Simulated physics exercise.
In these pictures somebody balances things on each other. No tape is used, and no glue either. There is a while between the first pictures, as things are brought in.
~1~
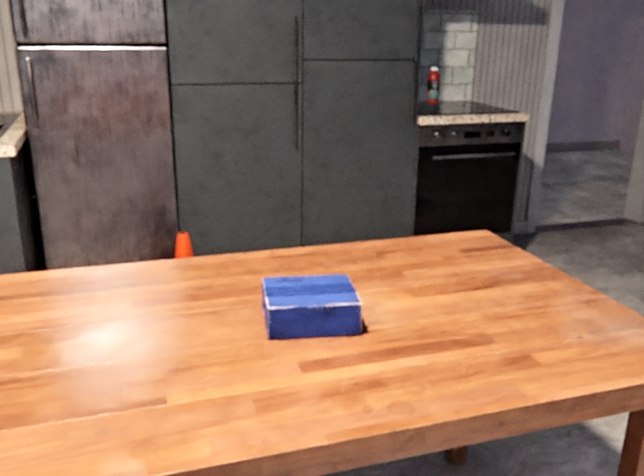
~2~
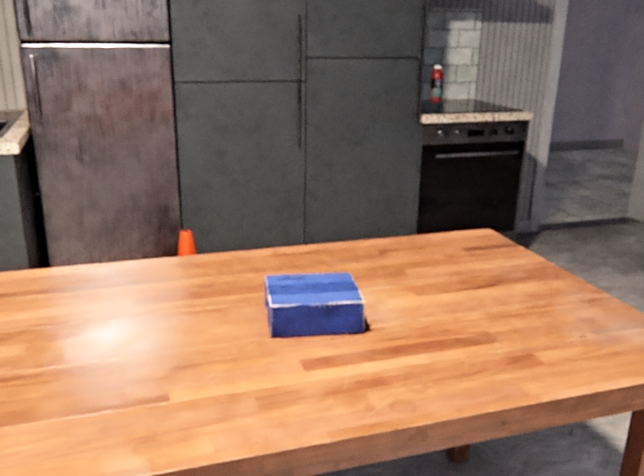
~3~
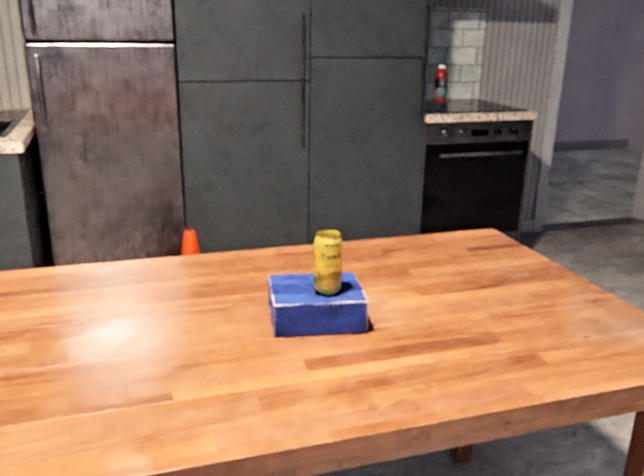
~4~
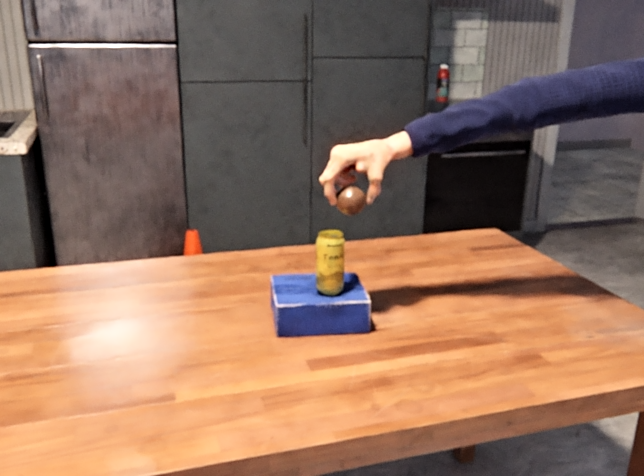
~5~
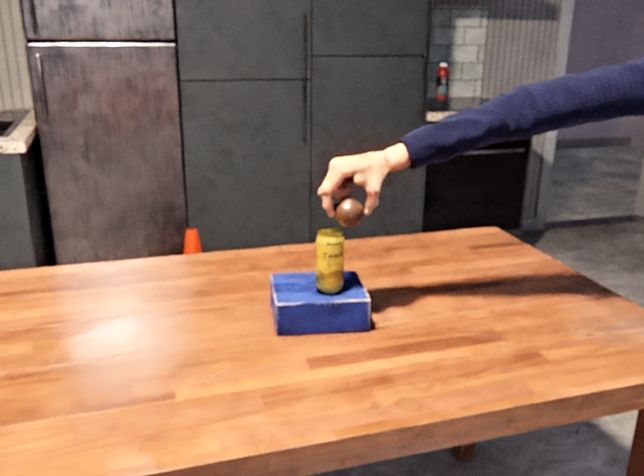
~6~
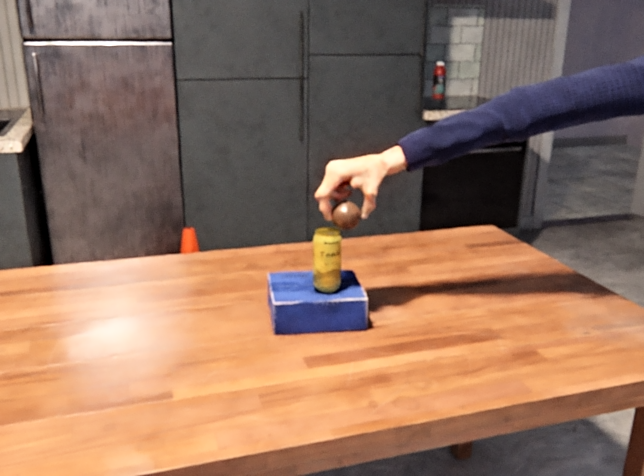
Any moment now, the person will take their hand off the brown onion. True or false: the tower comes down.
True.
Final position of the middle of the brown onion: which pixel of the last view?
At about (412, 299).
Then, 0.30 s after the last picture, brown onion now fallen.
Then, 0.40 s after the last picture, things are still on the move.
Then, 0.50 s after the last picture, as before.
Then, 1.50 s after the last picture, nothing new.
At rest, fallen, brown onion; the other 2 in place. Seen from the same camera at the end, brown onion near (412, 299). The pile loses its balance.
